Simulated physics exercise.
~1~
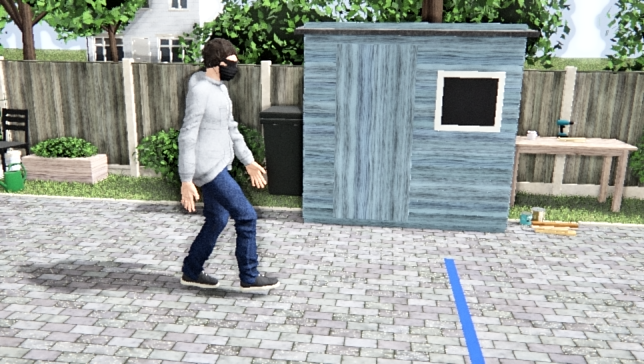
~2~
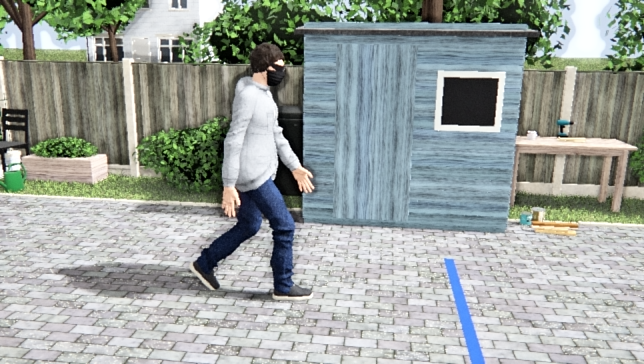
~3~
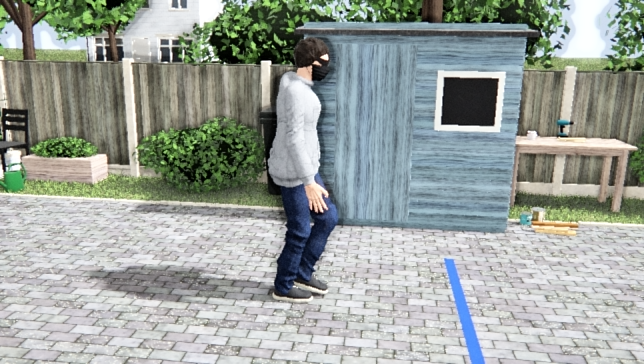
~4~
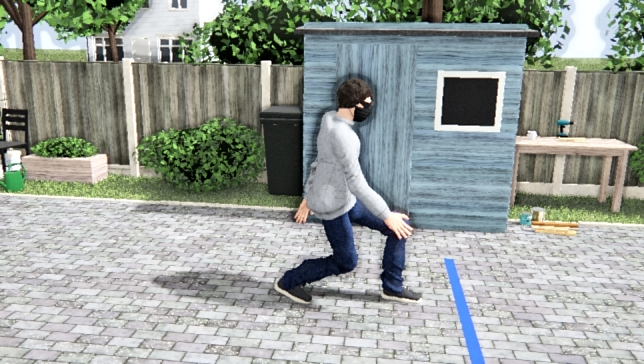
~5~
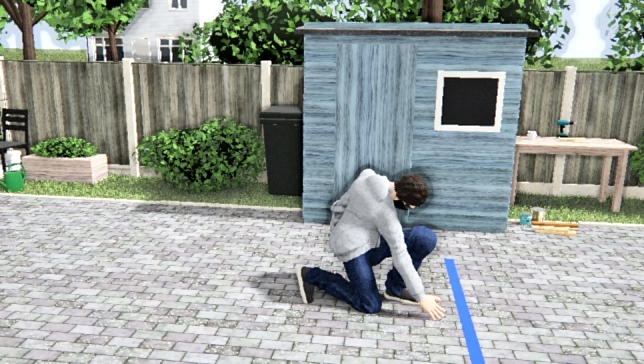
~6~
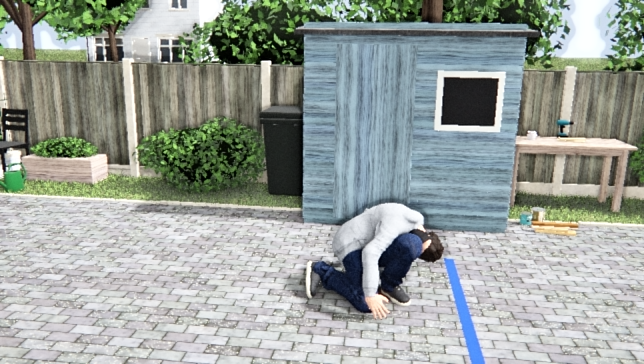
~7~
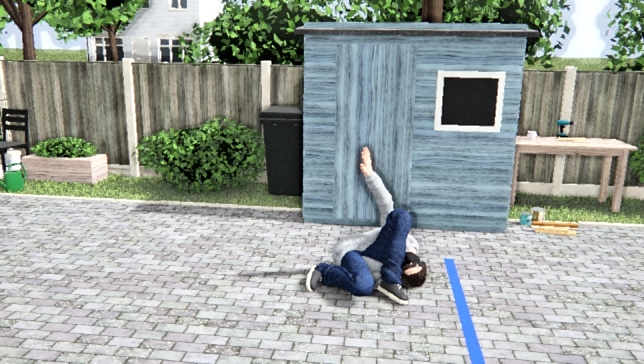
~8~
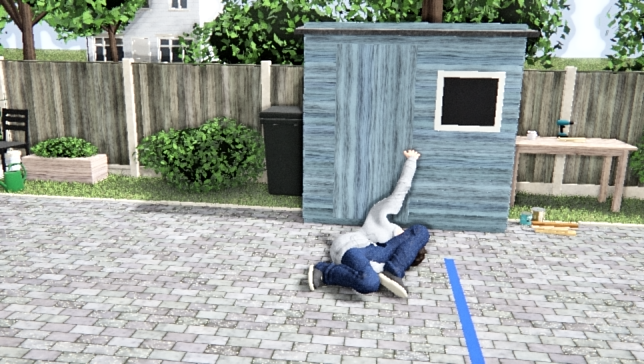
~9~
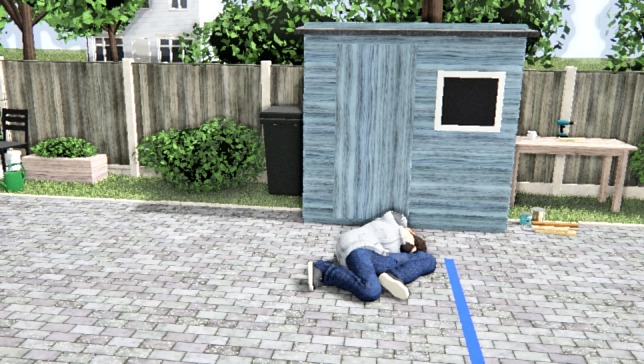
A masked person walks right, collapses, and ends curled up short of the blue strip.
